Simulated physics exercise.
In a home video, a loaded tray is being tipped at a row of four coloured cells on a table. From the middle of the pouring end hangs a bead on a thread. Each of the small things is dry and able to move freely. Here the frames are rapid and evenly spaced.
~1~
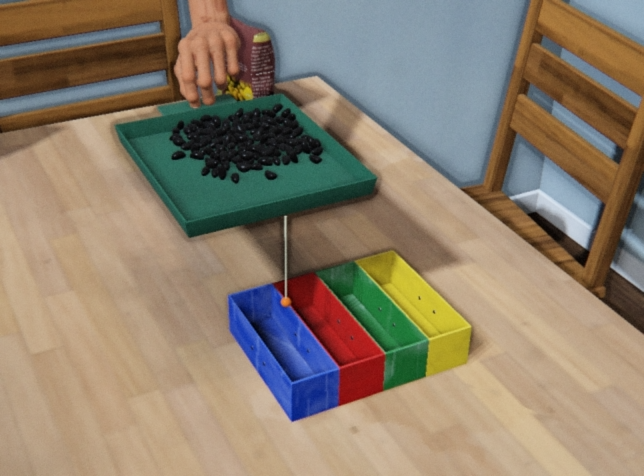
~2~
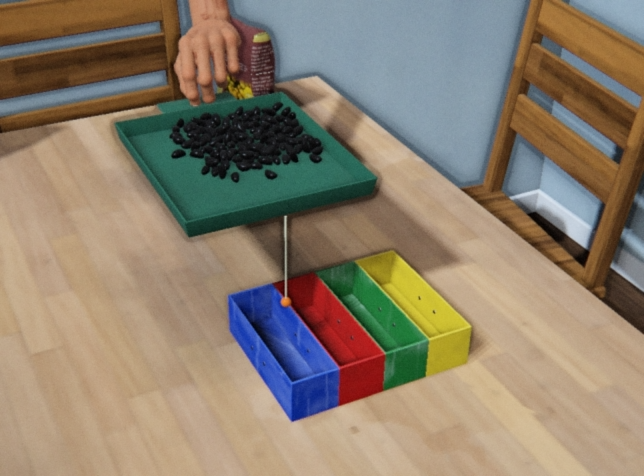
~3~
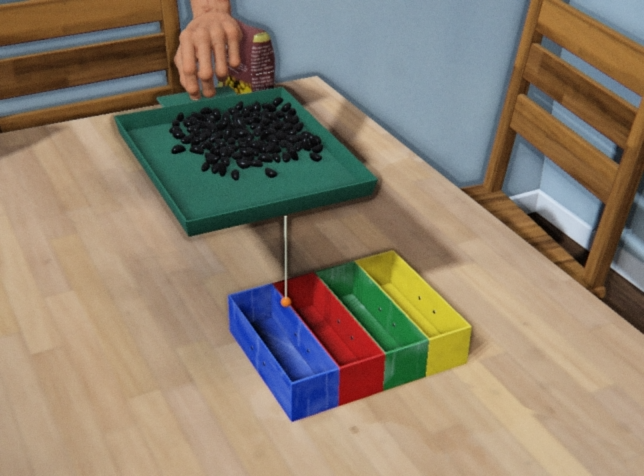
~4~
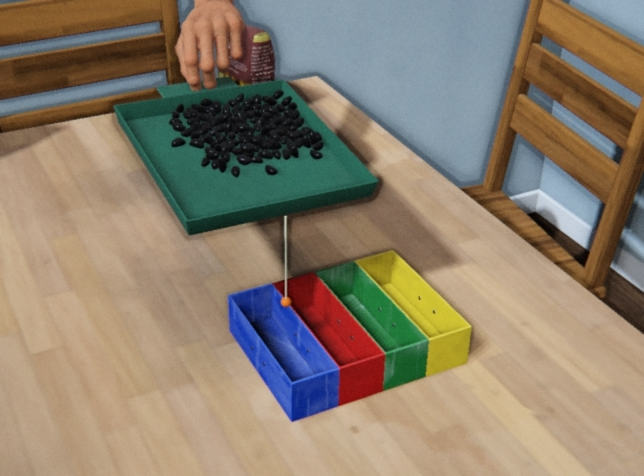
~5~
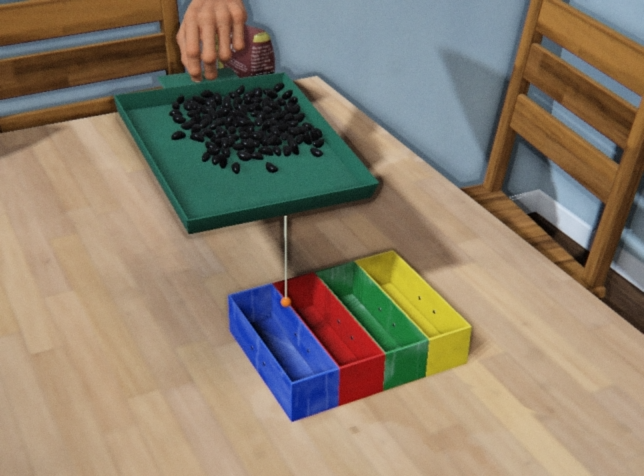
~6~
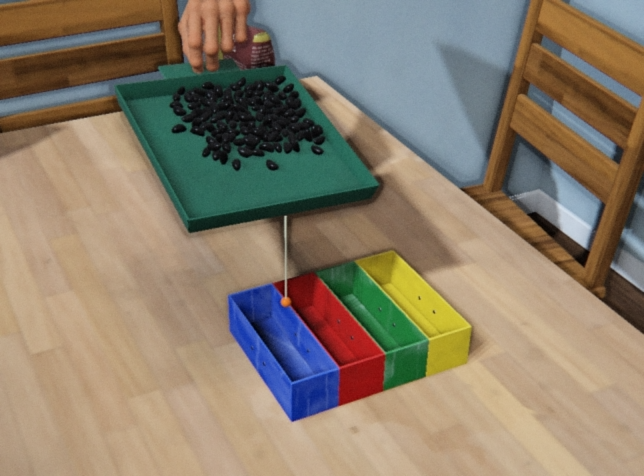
In the video, a hand at the far end of a green tray of black beans tilts it slightly toward its right corner above blue, red, green and yellow cells, while the beans shift very little and an orange bead hangs beneath.
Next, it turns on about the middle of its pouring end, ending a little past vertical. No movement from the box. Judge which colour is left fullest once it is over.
Green is left fullest.
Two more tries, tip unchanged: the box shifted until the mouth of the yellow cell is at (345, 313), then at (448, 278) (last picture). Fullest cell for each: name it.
First try: The yellow one; second try: The red cell.
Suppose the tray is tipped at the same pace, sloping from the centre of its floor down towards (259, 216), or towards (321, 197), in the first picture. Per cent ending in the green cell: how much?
Case one near 0 %; case two near 70 %.
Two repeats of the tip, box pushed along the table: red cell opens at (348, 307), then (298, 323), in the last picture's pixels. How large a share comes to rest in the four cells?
Around 90 per cent for the first position, around 100 per cent for the second.
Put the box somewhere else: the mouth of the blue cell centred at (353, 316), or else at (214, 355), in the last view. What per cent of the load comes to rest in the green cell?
Close to 0 in a hundred, then close to 20 in a hundred.
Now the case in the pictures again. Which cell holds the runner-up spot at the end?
The second spot goes to the red one.
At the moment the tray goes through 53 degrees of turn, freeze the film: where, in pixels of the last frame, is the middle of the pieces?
Centre estimate: (313, 152).
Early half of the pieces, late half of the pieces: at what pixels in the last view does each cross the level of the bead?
The opening part goes through (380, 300); what follows goes through (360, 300).
Soon after the last picture, tray tipped steeply; nearly all on the tray; a stray few falling or outside the box.
A little later, tray tipped right over; nearly all on the tray; a stray few in the red cell; a stray few in the yellow cell; a stray few in the green cell; a stray few in the blue cell; a stray few falling or outside the box.
Later still, tray tipped past a quarter turn; about half in the green cell; about a quarter in the red cell; a small part in the blue cell; a small part in the yellow cell; a stray few falling or outside the box.
At rest, tray tipped past a quarter turn; about half in the green cell; about a quarter in the red cell; a small part in the blue cell; a small part in the yellow cell; a stray few outside the box.
